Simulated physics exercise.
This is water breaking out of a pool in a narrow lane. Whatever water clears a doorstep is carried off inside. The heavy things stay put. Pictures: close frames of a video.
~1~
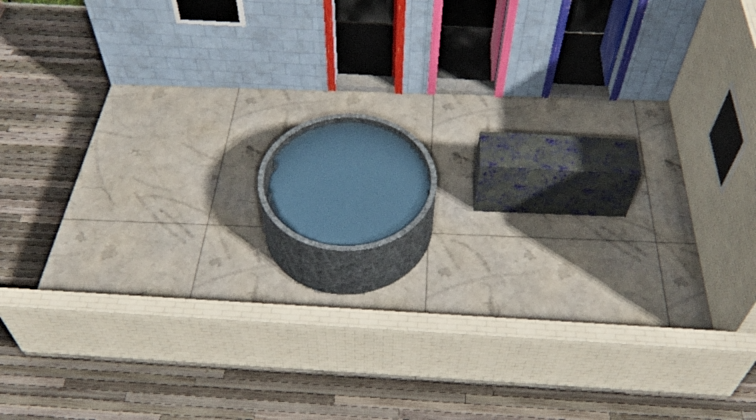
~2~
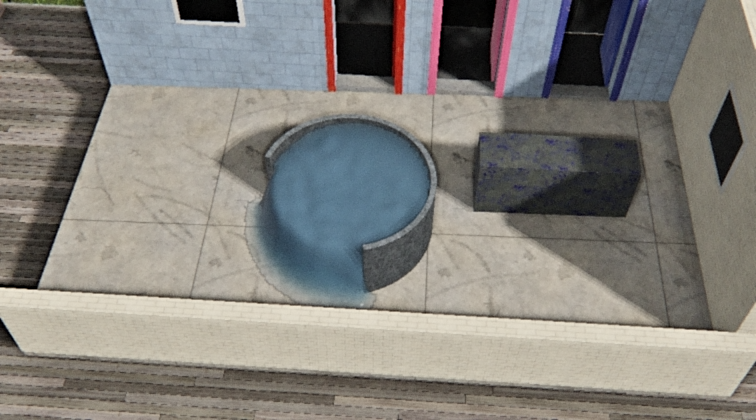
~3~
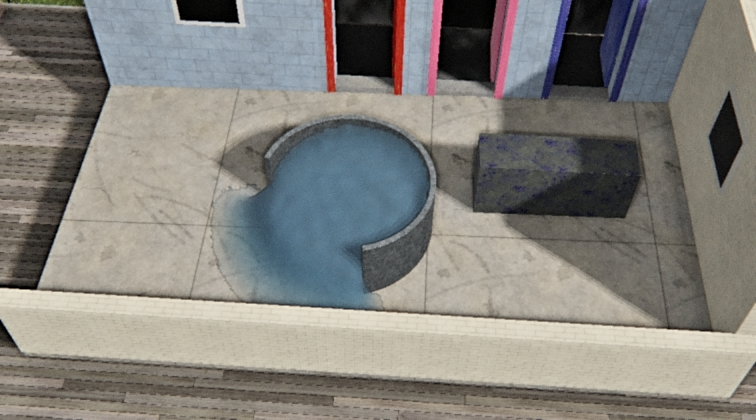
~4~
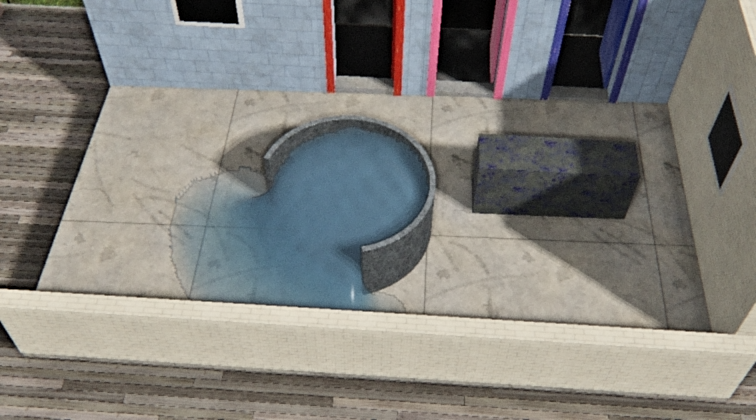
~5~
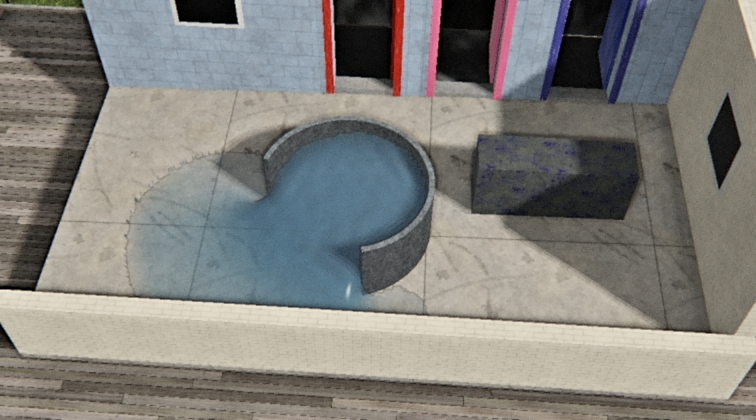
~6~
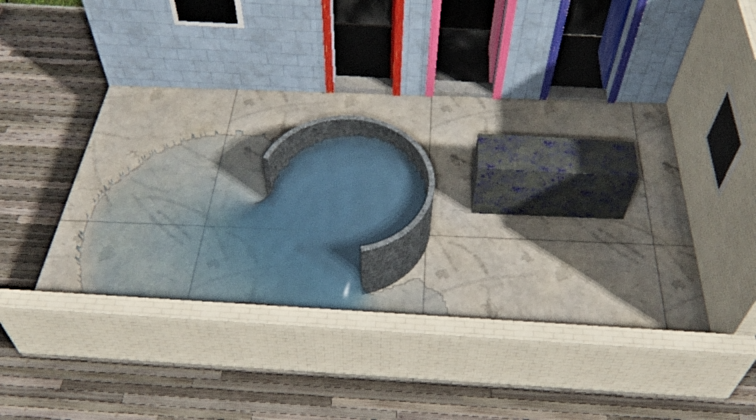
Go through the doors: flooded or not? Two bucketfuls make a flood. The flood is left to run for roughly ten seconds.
Blue door: Not flooded. Pink door: Not flooded. Red door: Not flooded.
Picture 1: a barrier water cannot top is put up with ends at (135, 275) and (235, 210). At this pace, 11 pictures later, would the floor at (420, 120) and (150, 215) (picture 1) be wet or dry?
As listed: Dry, no water.
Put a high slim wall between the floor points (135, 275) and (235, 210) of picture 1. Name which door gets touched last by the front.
My answer: The door marked pink.
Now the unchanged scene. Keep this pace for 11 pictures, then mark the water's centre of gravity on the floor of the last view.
The water's middle lies around (278, 268).
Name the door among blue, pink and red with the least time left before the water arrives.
Answer: The one in blue.
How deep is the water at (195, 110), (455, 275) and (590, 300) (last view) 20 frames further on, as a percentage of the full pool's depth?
The depth comes out near 0, 2 and 2 per cent.
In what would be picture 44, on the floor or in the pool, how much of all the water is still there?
Around 26 parts in a hundred.
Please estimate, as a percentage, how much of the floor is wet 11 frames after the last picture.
It comes to roughly 50 in a hundred.
A moment on, water covers 40 % of the floor; the blue door not reached, the pink door not reached, the red door not reached.
Next, water covers 50 % of the floor; the blue door not reached, the pink door not reached, the red door not reached.
Then, water covers 50 % of the floor; the blue door not reached, the pink door not reached, the red door not reached.
Later, water covers 60 % of the floor; the blue door wet at the sill, nothing in, the pink door not reached, the red door not reached.
In the end, water covers 45 % of the floor; the blue door wet at the sill, nothing in, the pink door wet at the sill, nothing in, the red door wet at the sill, nothing in.
